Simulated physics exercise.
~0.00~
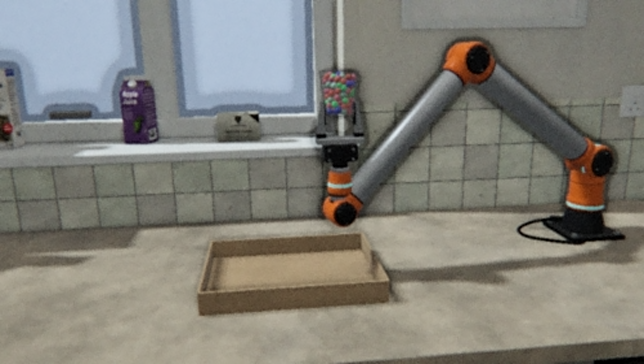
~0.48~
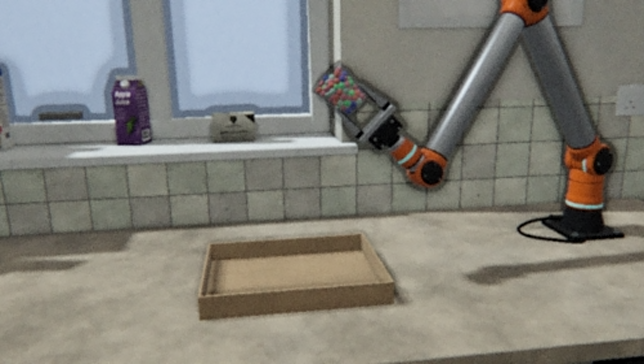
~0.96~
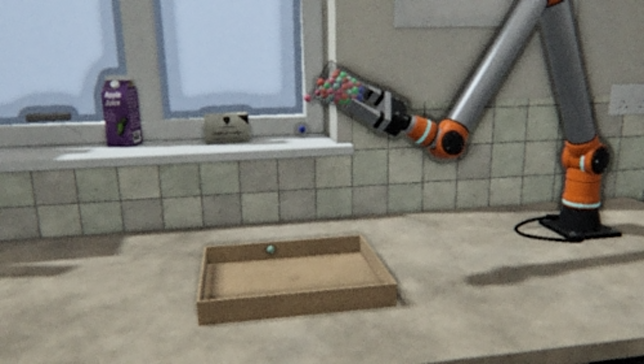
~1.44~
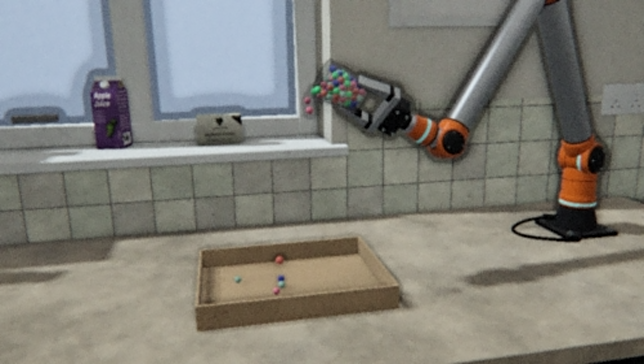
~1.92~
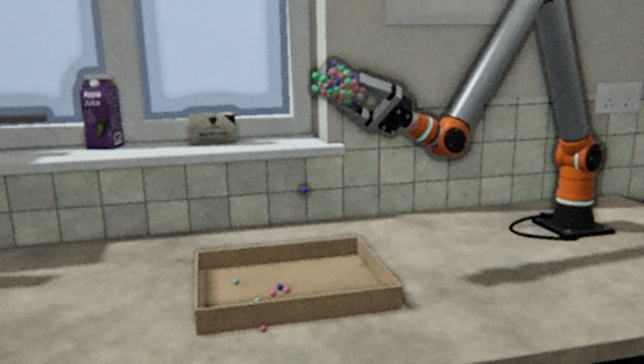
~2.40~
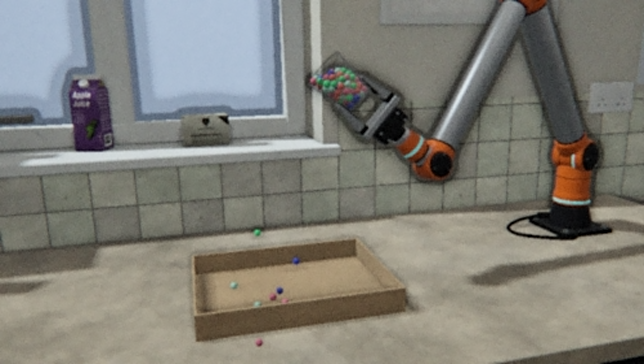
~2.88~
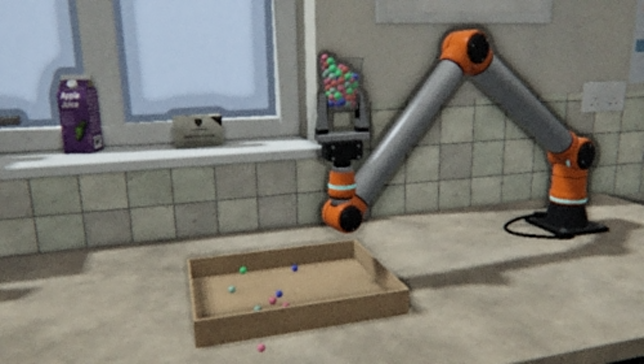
To begin with, an orange and grey robot arm holds a clear tumbler full of colourful round sweets upright above a worktop, with a shallow cardboard-coloured tray below and a purple juice carton on the windowsill. The arm lifts its elbow and tips the tumbler over to the left. As it leans further, a few sweets drop towards the tray, and several settle inside it. One pink sweet ends up on the worktop in front. The arm then swings the tumbler back upright, still mostly full, leaving only a small scattering of sweets in the tray.
